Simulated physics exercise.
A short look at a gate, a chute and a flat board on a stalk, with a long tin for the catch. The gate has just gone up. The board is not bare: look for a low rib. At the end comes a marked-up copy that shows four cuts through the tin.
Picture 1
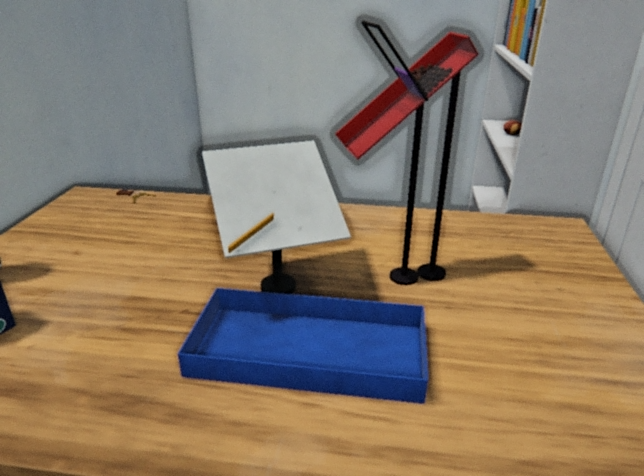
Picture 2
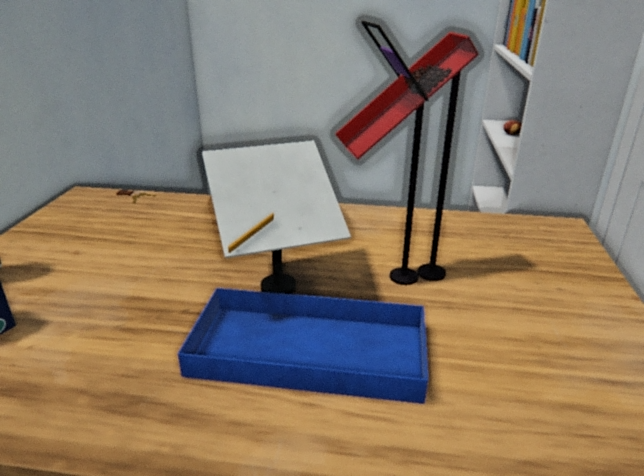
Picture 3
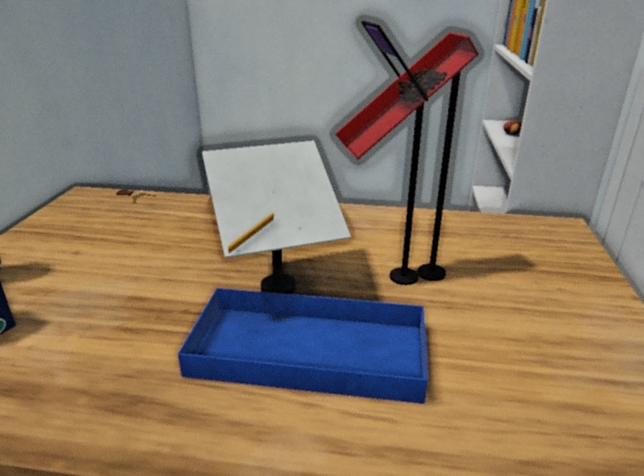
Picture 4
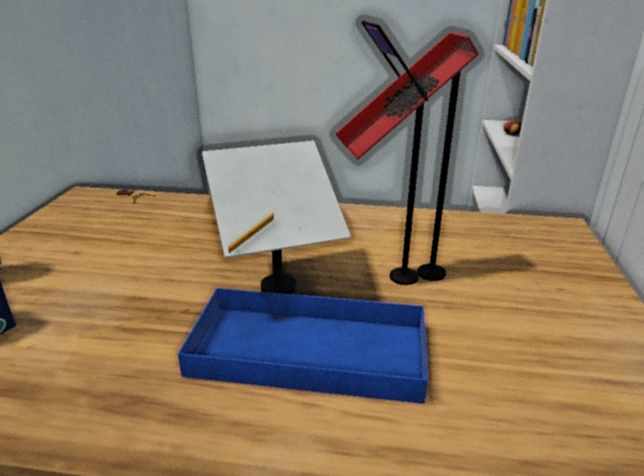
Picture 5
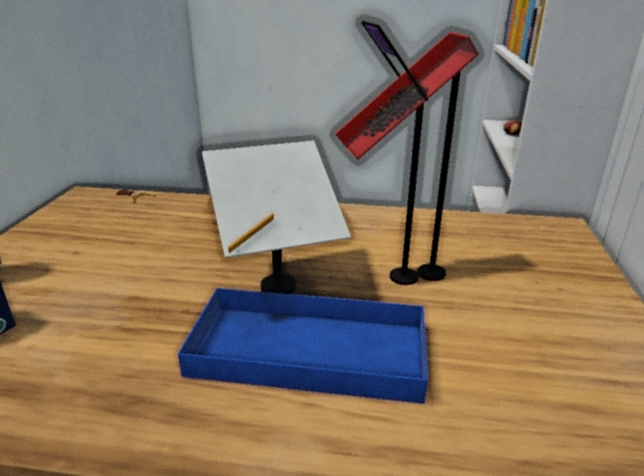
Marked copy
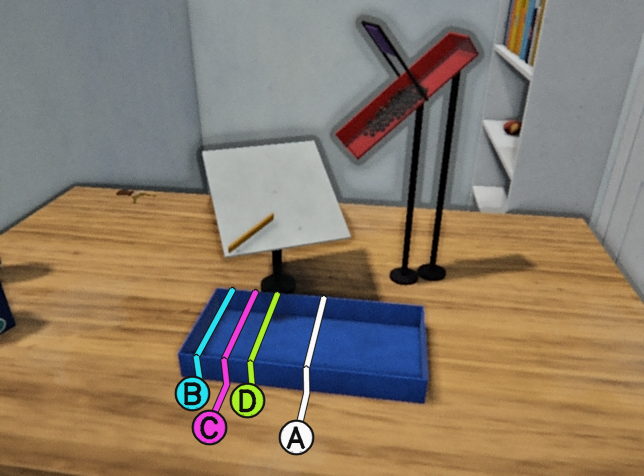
A red chute, tilted fairly steeply on two black stands, rises at the upper right above a wooden table seen from the front and slightly above, against pale walls. A white board on a black stalk bears a low orange rib left of centre, behind an empty blue tin, with shelves far right. Small dark balls slide a short way down-left along the chute past the raised gate, spreading, while the camera stays still.
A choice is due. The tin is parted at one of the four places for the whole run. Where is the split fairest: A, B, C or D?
It is D.
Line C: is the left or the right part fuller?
More lands on the right.
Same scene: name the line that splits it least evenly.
B.
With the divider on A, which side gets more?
The left side.
On the marked copy, line A crosses the front rim at (306, 367); line B crosses the front rim at (196, 356); line C crosses the front rim at (224, 358); line D crosses the front rim at (250, 361).
Choosing A, of what is caught, the bulk on the left of the divider, a small share on the right.
Choosing B, of what is caught, only a few on the left of the divider, all but a few on the right.
Choosing C, of what is caught, a small share on the left of the divider, the bulk on the right.
Choosing D, of what is caught, close to half on the left of the divider, close to half on the right.
